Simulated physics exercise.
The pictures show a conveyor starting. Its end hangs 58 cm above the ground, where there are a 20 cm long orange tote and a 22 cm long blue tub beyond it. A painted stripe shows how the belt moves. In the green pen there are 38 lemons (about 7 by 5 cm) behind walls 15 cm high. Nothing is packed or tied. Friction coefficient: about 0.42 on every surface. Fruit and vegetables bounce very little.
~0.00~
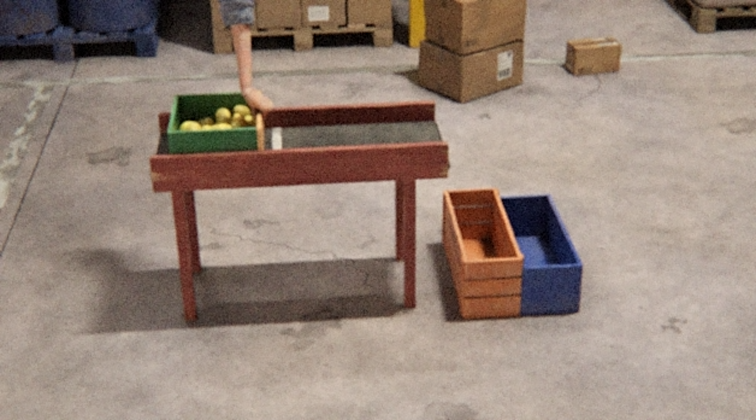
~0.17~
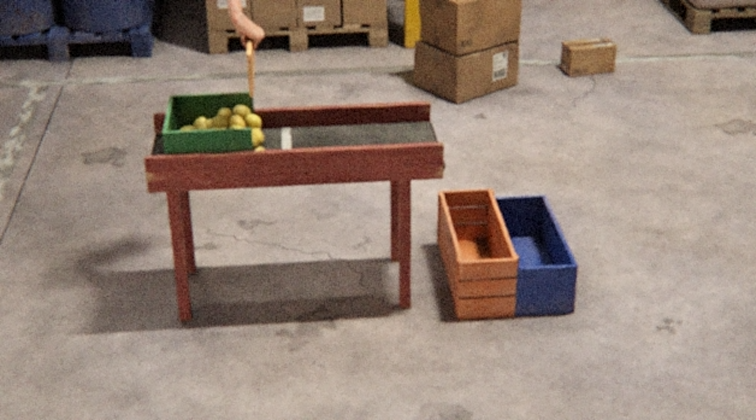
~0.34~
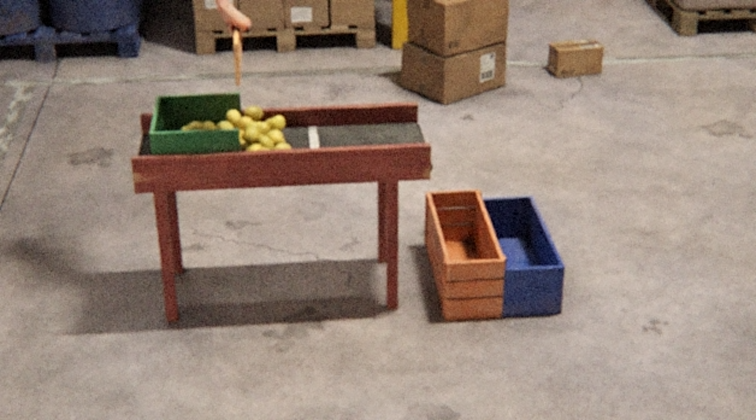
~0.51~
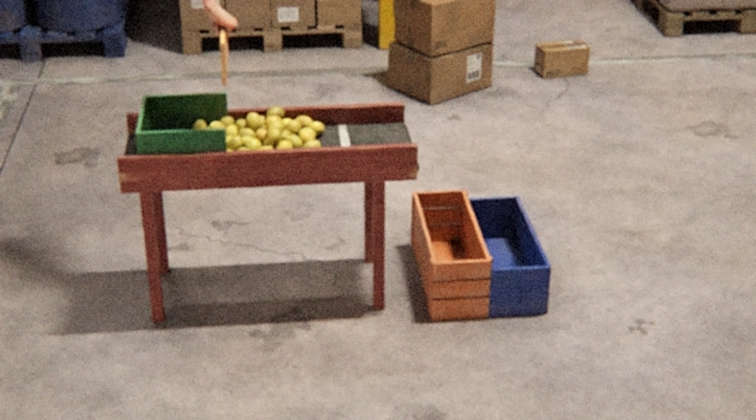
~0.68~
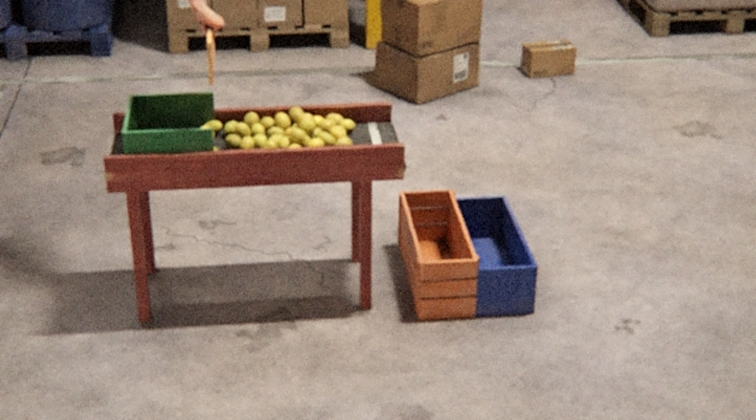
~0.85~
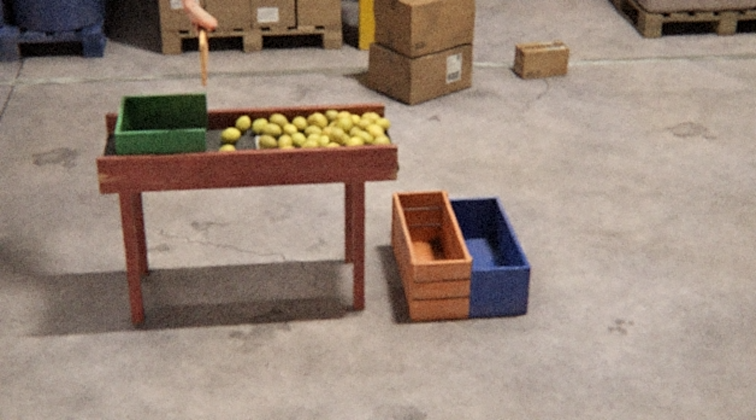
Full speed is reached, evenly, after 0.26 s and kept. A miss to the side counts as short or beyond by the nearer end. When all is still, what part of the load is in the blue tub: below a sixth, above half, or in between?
In the end more than half of them are in the blue tub.
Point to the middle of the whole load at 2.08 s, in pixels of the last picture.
Near (470, 265).
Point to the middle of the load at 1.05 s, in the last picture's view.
Around (379, 134).
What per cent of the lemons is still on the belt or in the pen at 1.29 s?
Some 20 per cent.
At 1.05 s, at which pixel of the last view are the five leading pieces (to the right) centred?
Around (428, 161).
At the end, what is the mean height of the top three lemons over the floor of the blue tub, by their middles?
Some 9 cm.
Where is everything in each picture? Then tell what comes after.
In the first picture (we follow the rim corner now nearest the camera), green pen at (172, 132); blue tub at (526, 267); belt has run 0 cm; nothing out yet.
In the second picture, green pen at (167, 132); belt has run 5 cm.
In the third picture, green pen at (154, 133); belt has run 19 cm; 15 out.
In the fourth picture, green pen at (140, 132); belt has run 35 cm; 27 out.
In the fifth picture, green pen at (126, 132); belt has run 51 cm; 35 out, the lowest lemon at (277, 142).
In the sixth picture, green pen at (119, 133); blue tub at (474, 270); belt has run 66 cm; 38 out, the lowest lemon at (315, 141).
After 1.05 s, 24 on the belt and 14 in the air.
After 1.29 s, 3 in the orange tote, 3 in the blue tub, 7 on the belt and 25 in the air.
After 1.64 s, 12 in the orange tote, 18 in the blue tub, 1 on the belt, 1 on the ground beyond the blue tub and 6 in the air.
Outcome (at 2.08 s), 14 in the orange tote, 23 in the blue tub and 1 on the ground beyond the blue tub. Asked share, 23 of 38, 61 per cent.
